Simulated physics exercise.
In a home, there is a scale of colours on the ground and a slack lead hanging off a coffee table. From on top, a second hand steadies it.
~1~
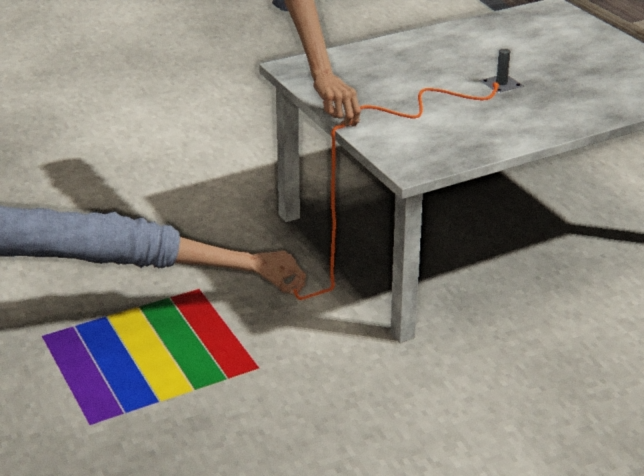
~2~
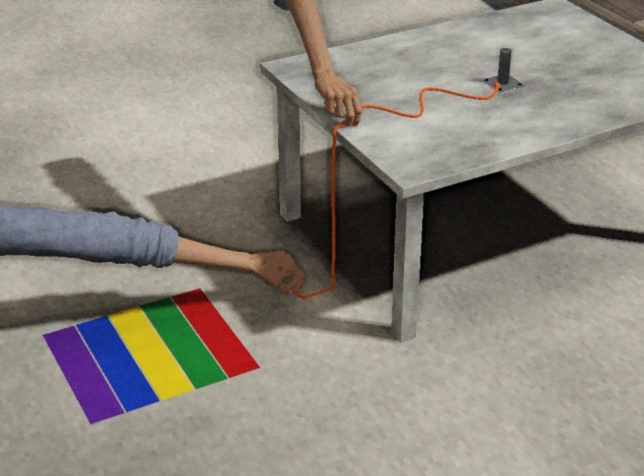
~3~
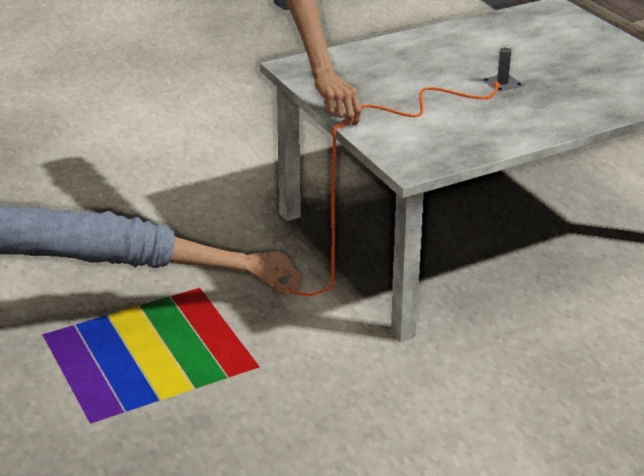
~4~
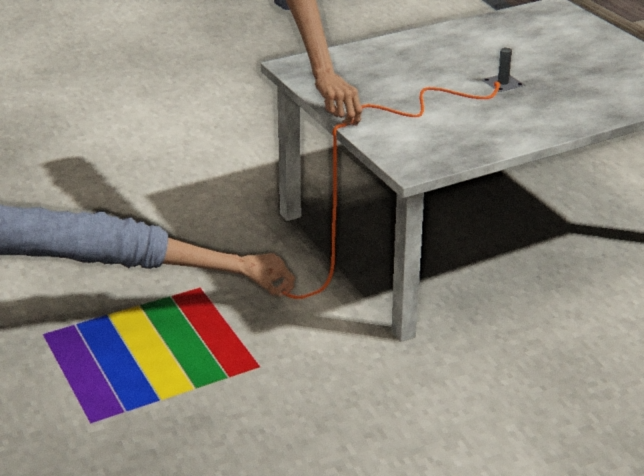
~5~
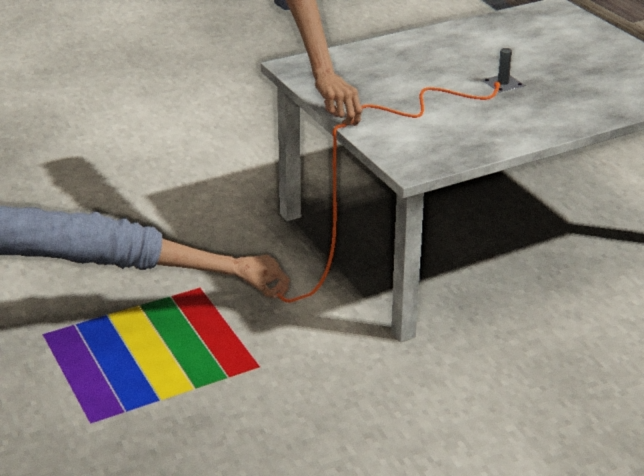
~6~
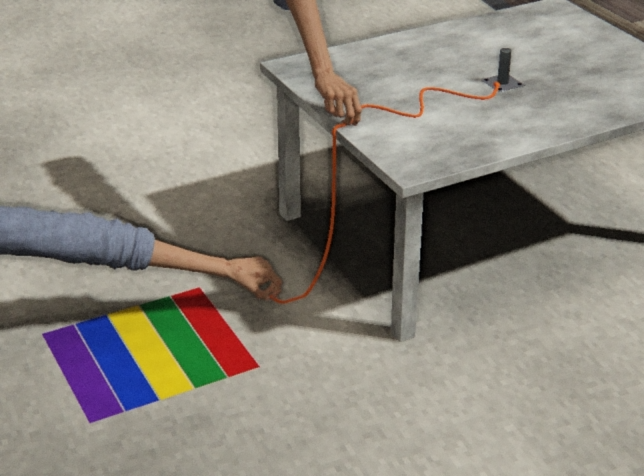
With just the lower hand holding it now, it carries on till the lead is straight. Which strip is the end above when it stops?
The purple one.
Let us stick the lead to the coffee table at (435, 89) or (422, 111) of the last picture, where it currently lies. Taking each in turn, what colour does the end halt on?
The end stops on blue and then on yellow.
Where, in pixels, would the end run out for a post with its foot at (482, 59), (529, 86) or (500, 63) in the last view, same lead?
First try about (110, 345), second about (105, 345), third about (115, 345).
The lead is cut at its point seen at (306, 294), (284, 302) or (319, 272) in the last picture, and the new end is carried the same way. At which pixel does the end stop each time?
Approximate pixels, cut by cut: (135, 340); (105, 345); (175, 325).
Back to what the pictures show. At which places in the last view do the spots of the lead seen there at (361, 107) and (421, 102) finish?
The first lands at (307, 150), while the second lands at (385, 112).
A little later, end near (136, 338); over yellow.
Next, end near (100, 348); over blue.
When it is tight, end near (80, 355); over purple. It halts on the purple strip.
